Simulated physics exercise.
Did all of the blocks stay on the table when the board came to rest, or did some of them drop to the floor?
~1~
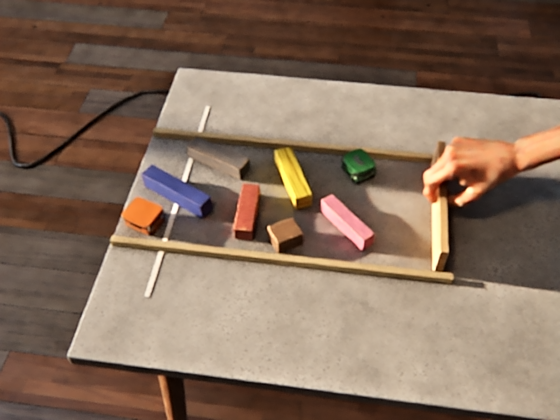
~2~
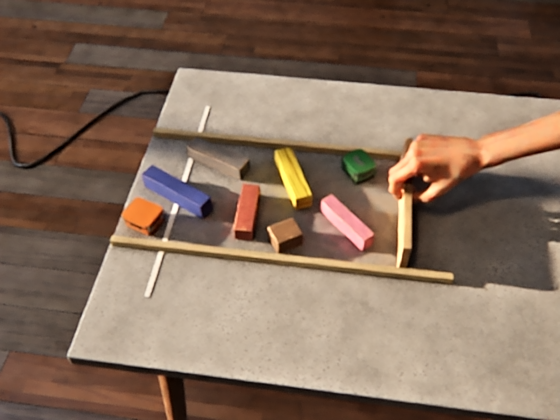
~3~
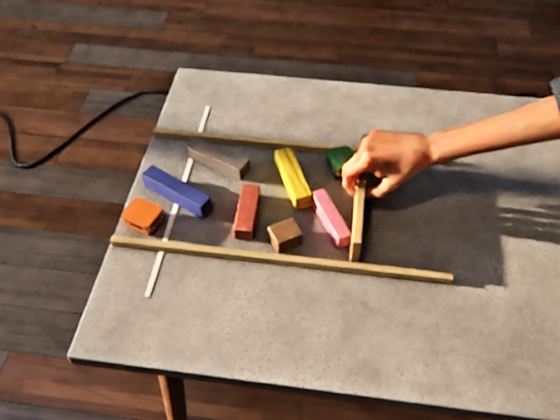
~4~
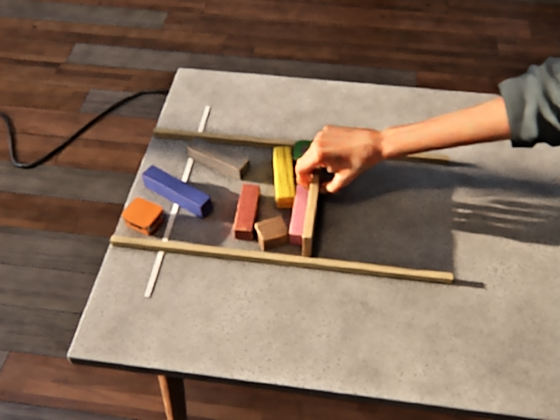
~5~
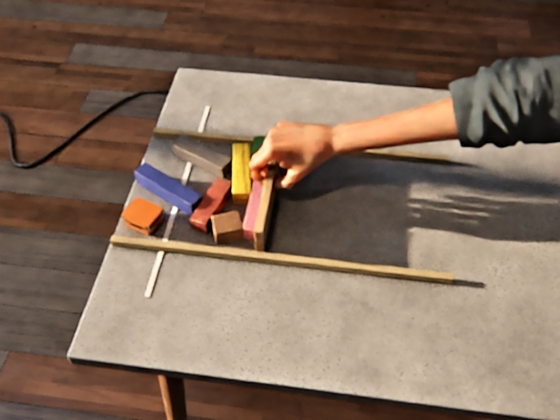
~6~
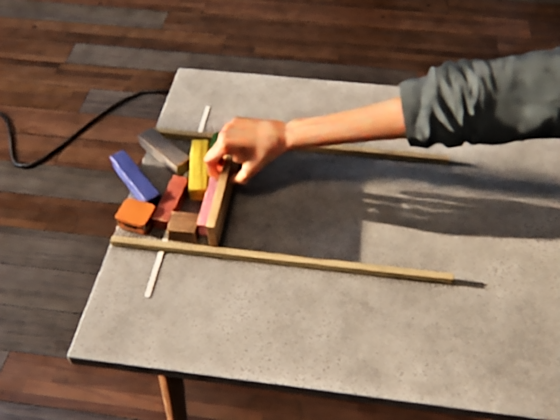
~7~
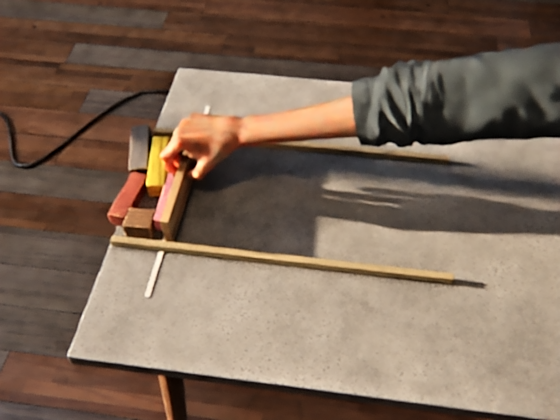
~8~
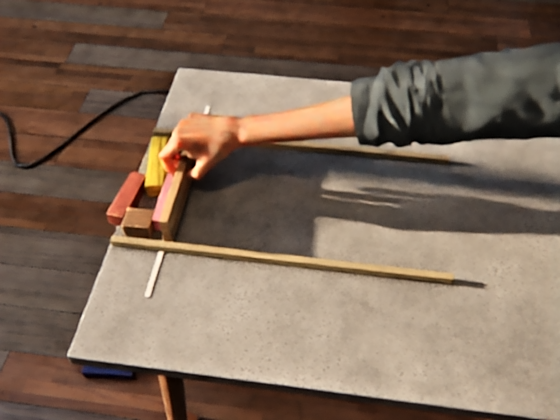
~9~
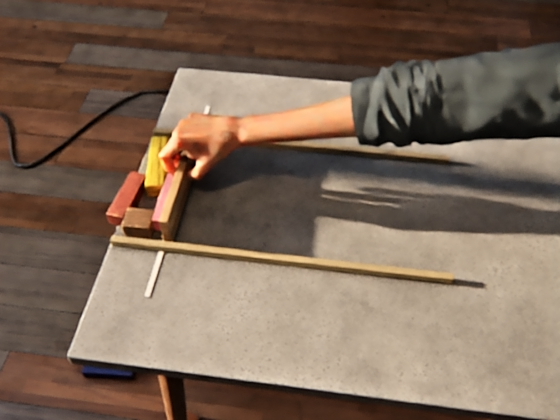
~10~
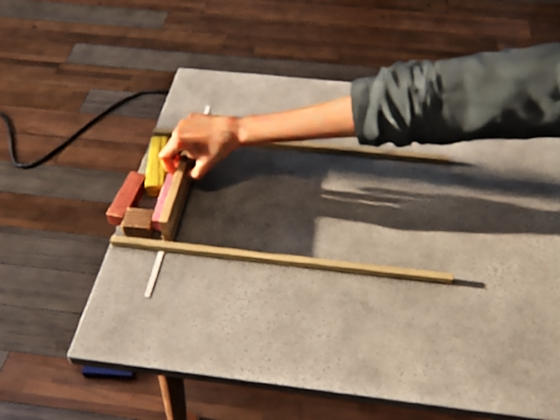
Some of them dropped to the floor. The blue, orange and grey pieces went over the edge, while others, such as the red and yellow ones, stayed up on the table.
A wooden board, pushed left by a hand between two rails, swept a group of colored blocks toward the table's edge and stopped near the tape. The blue, orange and grey pieces went over, while the red, yellow, brown and pink ones stayed on.
